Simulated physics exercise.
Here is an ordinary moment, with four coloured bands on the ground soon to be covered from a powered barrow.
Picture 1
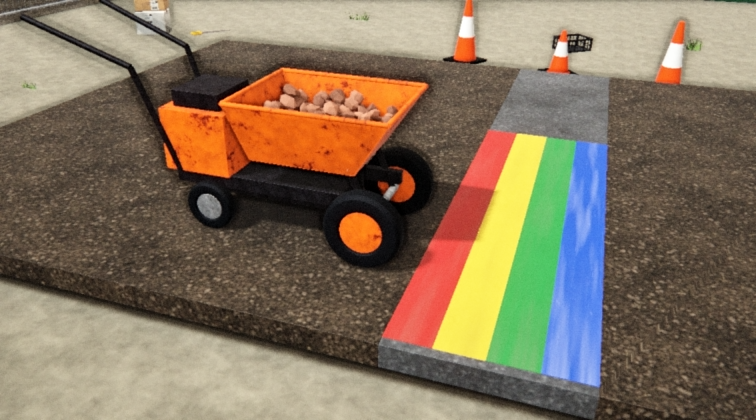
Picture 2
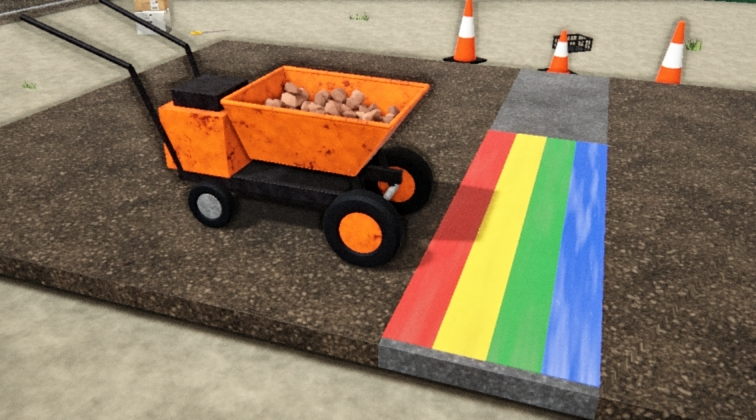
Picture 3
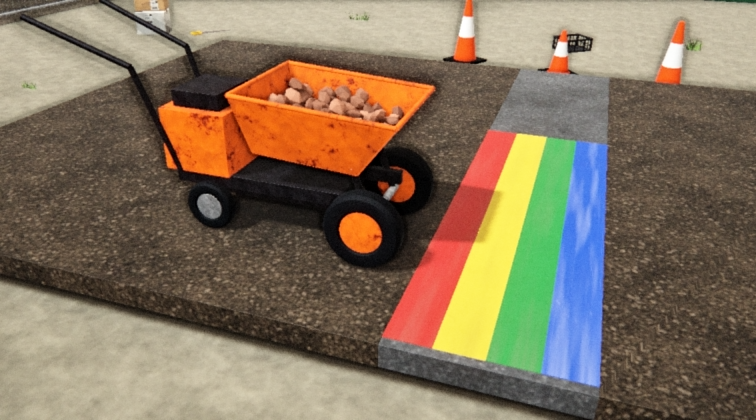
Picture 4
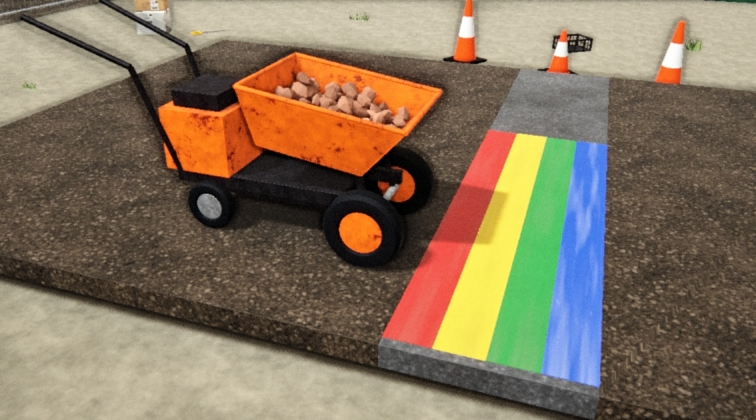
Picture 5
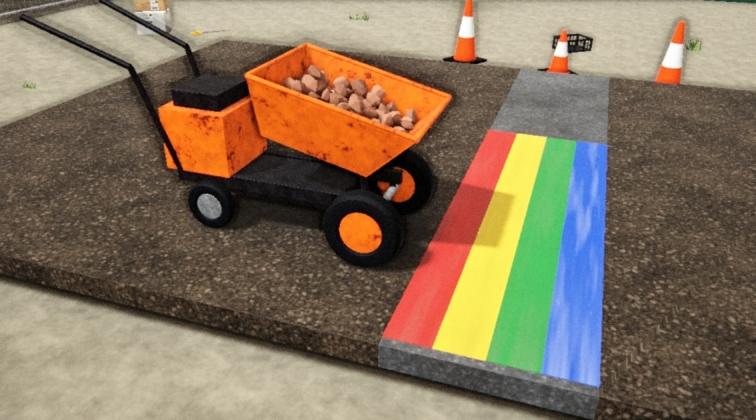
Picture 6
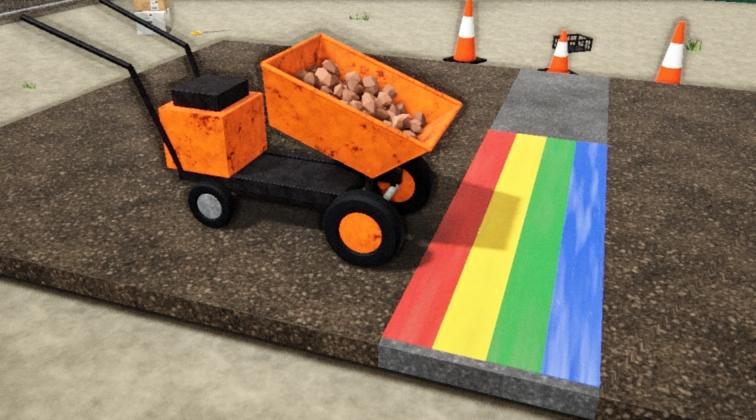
On a dirt patch beside coloured stripes, an orange barrow's rubble-filled skip tilts forward to the right.
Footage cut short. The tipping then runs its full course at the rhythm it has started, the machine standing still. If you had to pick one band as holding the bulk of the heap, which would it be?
I would pick green.
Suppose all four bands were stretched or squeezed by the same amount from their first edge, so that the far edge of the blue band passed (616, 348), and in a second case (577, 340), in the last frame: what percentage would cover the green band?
About 30 % and 30 %.
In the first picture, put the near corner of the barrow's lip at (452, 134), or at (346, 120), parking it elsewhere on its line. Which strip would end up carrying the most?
One: The blue strip. Two: The strip in yellow.
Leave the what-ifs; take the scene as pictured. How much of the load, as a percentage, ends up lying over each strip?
Red 0 %, yellow 20 %, green 35 %, blue 20 %.
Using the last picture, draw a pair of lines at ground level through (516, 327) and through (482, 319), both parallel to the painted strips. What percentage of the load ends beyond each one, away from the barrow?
I'd say some 50 in a hundred, and after that 80 in a hundred.
Soon, skip tipped steeply; all in the skip.
A while on, skip tipped right over; most in the skip; a small part over the yellow strip; about a quarter over the green strip; a stray few over the blue strip; a stray few falling.
Towards the end, skip tipped right over; about a quarter in the skip; about a quarter over the yellow strip; about a third over the green strip; about a quarter over the blue strip; a small part off the paint.
Finally, skip tipped right over; a small part in the skip; none over the red strip; about a quarter over the yellow strip; about a third over the green strip; about a quarter over the blue strip; a small part off the paint.
